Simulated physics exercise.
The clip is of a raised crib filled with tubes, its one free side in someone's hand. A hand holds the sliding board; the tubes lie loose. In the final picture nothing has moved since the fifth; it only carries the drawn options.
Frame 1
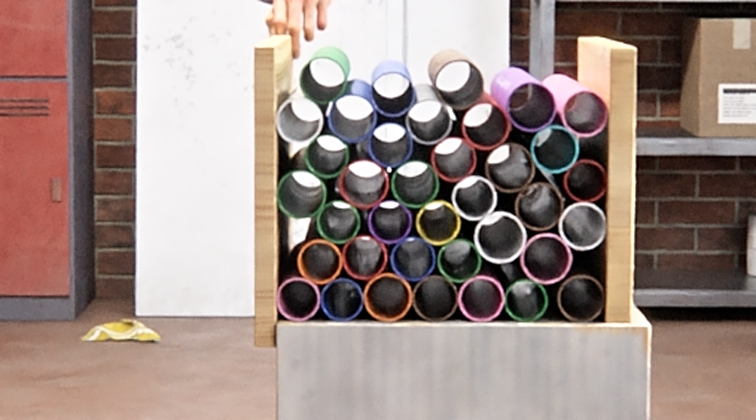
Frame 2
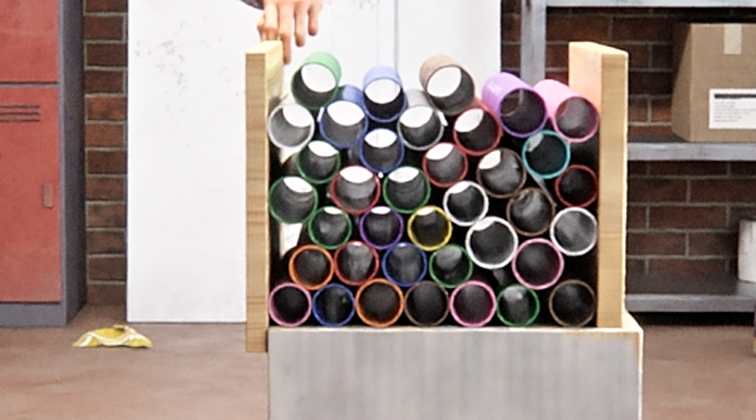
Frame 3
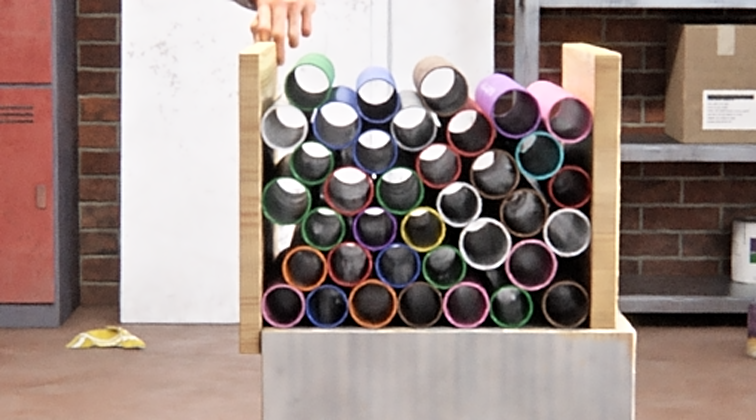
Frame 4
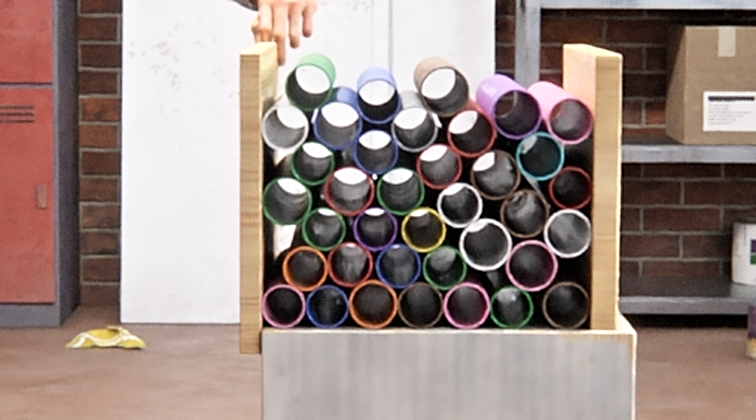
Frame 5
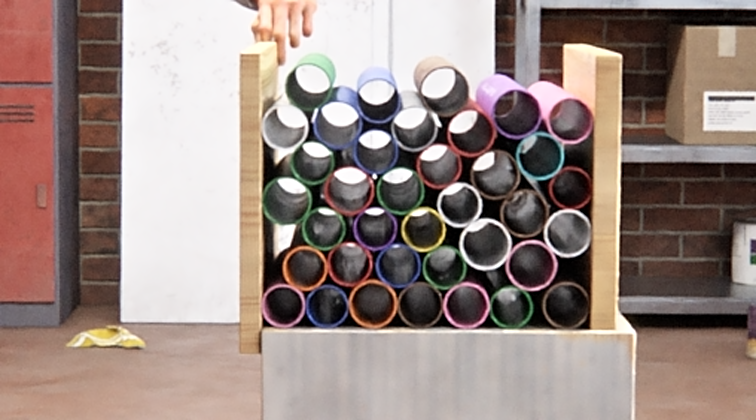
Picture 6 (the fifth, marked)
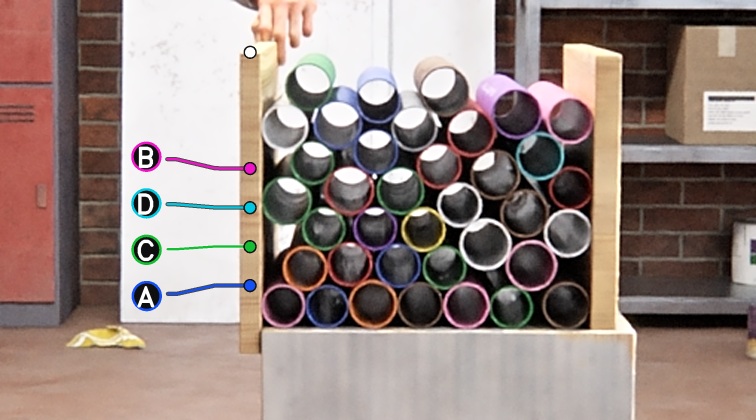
In a workshop, a hand rested at the top of the left board beside a stack of colourful open tubes; the view shifted slightly at first, but the tubes and boards stayed still.
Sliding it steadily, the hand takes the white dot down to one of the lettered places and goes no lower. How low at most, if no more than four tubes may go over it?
At most to C.
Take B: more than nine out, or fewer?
At B, fewer than nine.
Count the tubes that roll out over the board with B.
At B the number is none.
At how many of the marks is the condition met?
The number is three.
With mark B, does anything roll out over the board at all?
No, at B.
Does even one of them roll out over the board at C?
Yes.
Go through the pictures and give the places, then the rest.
A green tube (322, 80); side board (275, 177); a pink tube (298, 299), in the first frame.
A pink tube (289, 305); a green tube (518, 306), in the second frame.
An orange tube (305, 268); a purple tube (375, 228), in the third frame.
A red tube (349, 191); a red tube (439, 166), in the fourth frame.
A blue tube (338, 125); a green tube (308, 86); side board (261, 184), in the fifth frame.
On the marked copy, A at (250, 286); B at (250, 169); C at (250, 246); D at (250, 208); the white dot at (250, 52).
Taking C. A third of the way, top of the board (262, 138).
Two thirds of the way, top of the board (261, 234).
When it is over, top of the board (261, 245), two out over the board.
As for the rest, A more than four out over the board; B none out over the board; D one out over the board.
